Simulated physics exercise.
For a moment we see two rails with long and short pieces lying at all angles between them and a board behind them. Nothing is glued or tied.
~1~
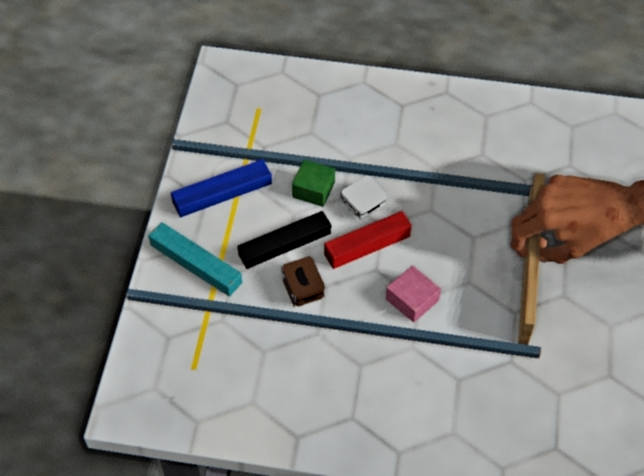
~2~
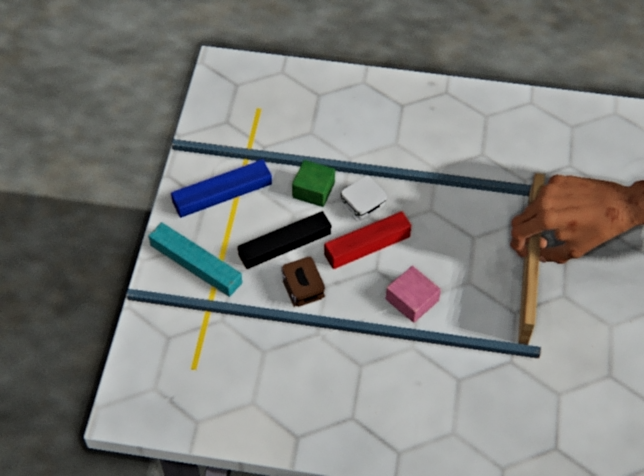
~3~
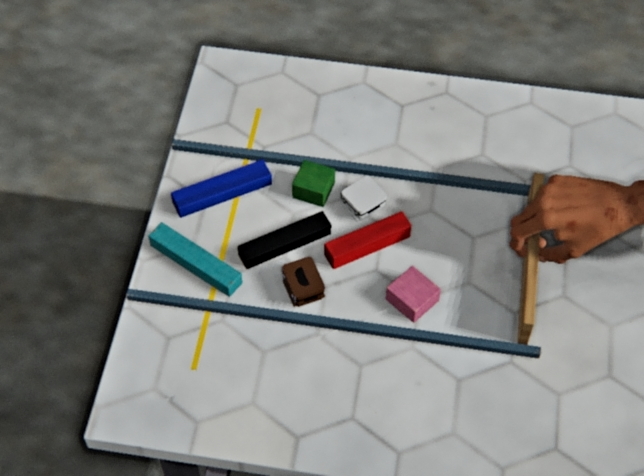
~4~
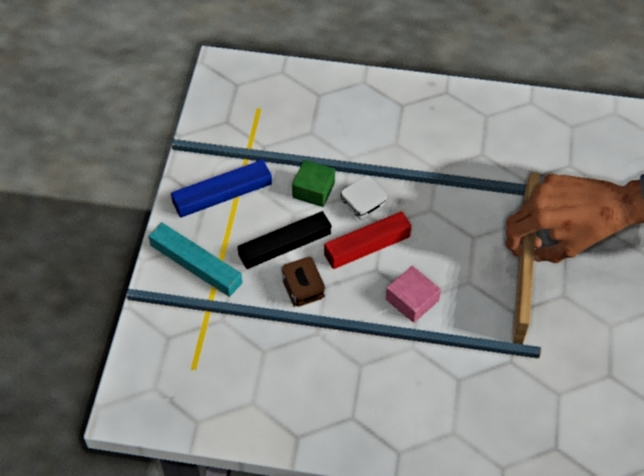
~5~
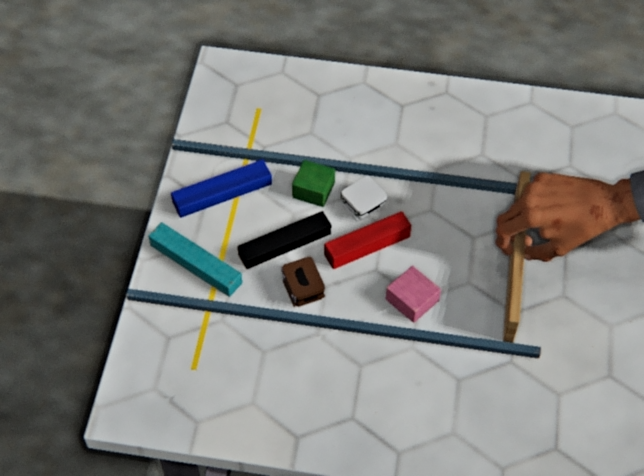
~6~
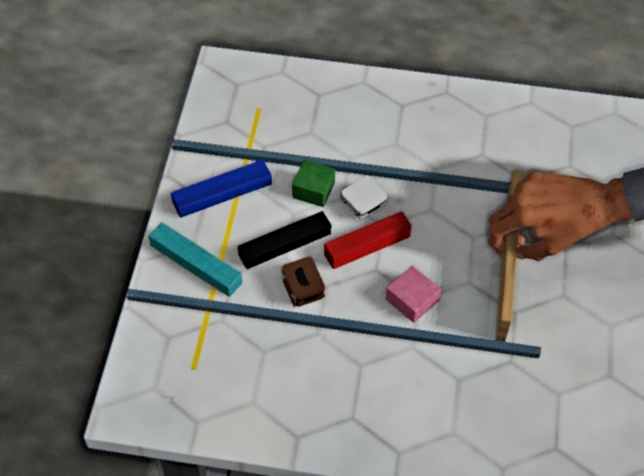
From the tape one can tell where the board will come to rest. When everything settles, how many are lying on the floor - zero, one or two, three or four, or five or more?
Lost: One or two.
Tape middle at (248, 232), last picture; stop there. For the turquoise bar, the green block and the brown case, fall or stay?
Lab note - turquoise bar toppled, green block not toppled, brown case not toppled.
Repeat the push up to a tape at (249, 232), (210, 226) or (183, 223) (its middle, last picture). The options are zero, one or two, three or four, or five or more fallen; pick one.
Taking the three tapes one at a time, the answers are either one or two, then either one or two, then five or more.
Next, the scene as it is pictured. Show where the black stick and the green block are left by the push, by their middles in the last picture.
Final centres, first then second: (173, 225), (191, 165).
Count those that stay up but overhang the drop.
That would be 1.
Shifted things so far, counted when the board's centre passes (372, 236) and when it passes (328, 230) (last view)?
Counting first: 4, next 8.
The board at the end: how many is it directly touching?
The count in contact is 3.
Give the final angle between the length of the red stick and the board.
I'd estimate about 30 degrees.
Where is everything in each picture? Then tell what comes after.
Turquoise bar (195, 259); blue stick (222, 188); black stick (285, 240); board (532, 257); tape (229, 229), in the first picture.
Blue stick (222, 188); board (532, 257), in the second picture.
Black stick (285, 240); pink block (413, 294), in the third picture.
Turquoise bar (195, 259); brown case (304, 283), in the fourth picture.
Blue stick (222, 188); red stick (368, 240), in the fifth picture.
Turquoise bar (195, 259); blue stick (222, 188); black stick (285, 240); board (509, 254); tape (229, 229), in the sixth picture.
Early on, none off yet; turquoise bar at rest near (195, 259); blue stick at rest near (222, 188); black stick at rest near (285, 240).
Finally, the number that fall off is one or two; lost, blue stick and turquoise bar.
